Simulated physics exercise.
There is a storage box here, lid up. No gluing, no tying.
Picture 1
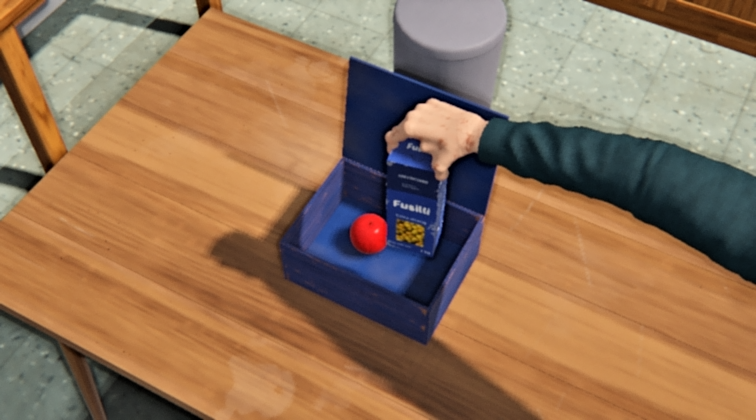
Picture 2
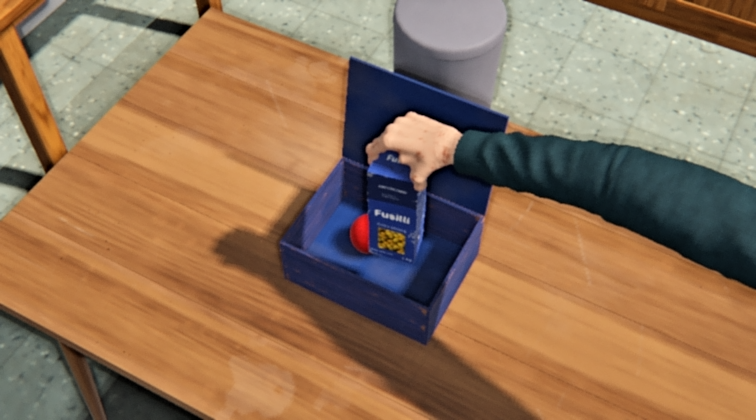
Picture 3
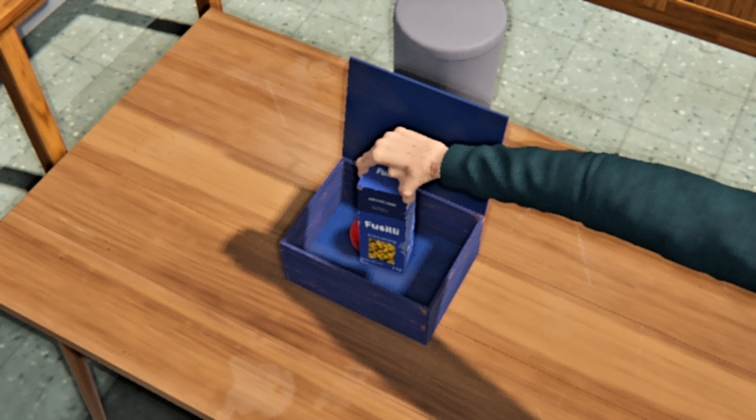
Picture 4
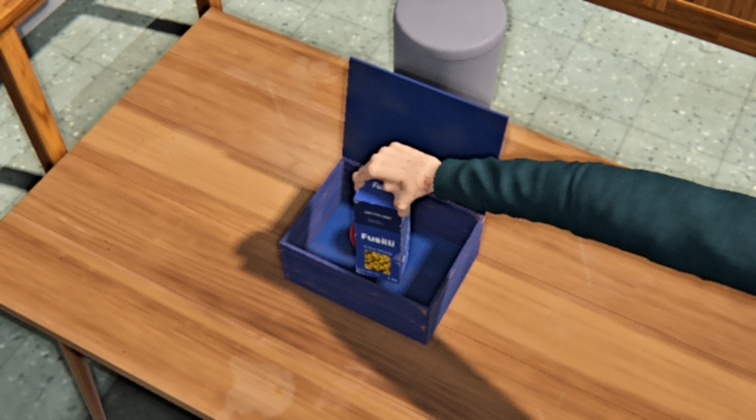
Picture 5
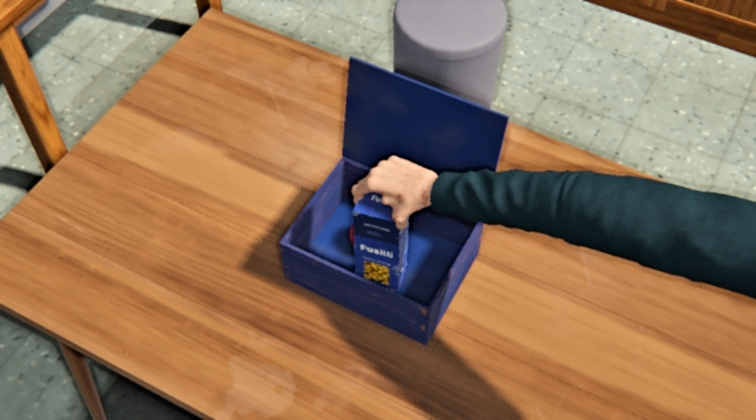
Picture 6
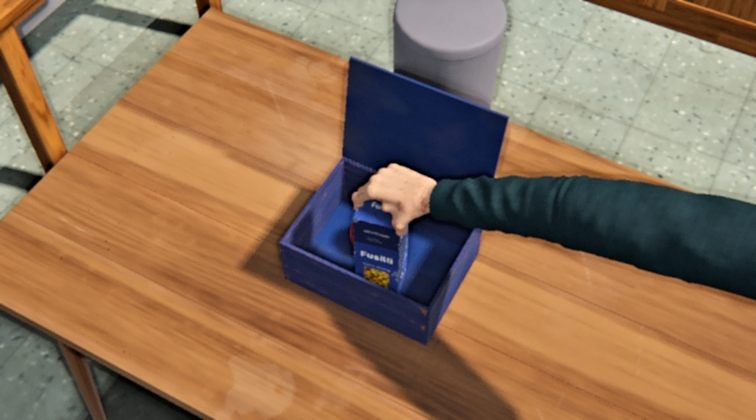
A dark blue storage box with its lid open sits on a wooden table, seen from above at an angle by a still camera. Inside it is a round red apple, with a blue Fusilli carton gripped from the top by a hand in a dark green sleeve reaching from the right. The hand moves the carton left across the apple, mostly hiding it, then lowers it toward the box's front and keeps holding it.
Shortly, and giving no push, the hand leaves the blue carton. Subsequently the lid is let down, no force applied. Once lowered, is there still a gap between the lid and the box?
The lid is going to stand open.
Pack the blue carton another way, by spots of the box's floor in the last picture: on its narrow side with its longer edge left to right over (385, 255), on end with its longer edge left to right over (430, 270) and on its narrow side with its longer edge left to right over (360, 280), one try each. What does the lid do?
Lid, try 1: Fully down; try 2: Propped open; try 3: Fully down.
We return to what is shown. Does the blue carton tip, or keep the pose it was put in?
It stays as it was set.
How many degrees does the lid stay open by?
It stays some 45° above the rim.
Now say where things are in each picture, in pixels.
The first frame shows on its way; blue carton (416, 199); red apple (370, 234).
The second frame shows on its way; blue carton (397, 208).
The third frame shows on its way; blue carton (387, 220).
The fourth frame shows on its way; blue carton (382, 232).
The fifth frame shows on its way; blue carton (381, 243).
The sixth frame shows put in, still held; blue carton (381, 249).
Then, 1.00 s past the last view, lid starting down.
Then, 1.30 s past the last view, lid 78° above the rim.
Then, 1.60 s past the last view, lid 60° above the rim.
Then, 1.80 s past the last view, lid 47° above the rim.
Finally, lid 43° above the rim; both still in place. Final places as the last picture's camera would see them, blue carton near (381, 249).
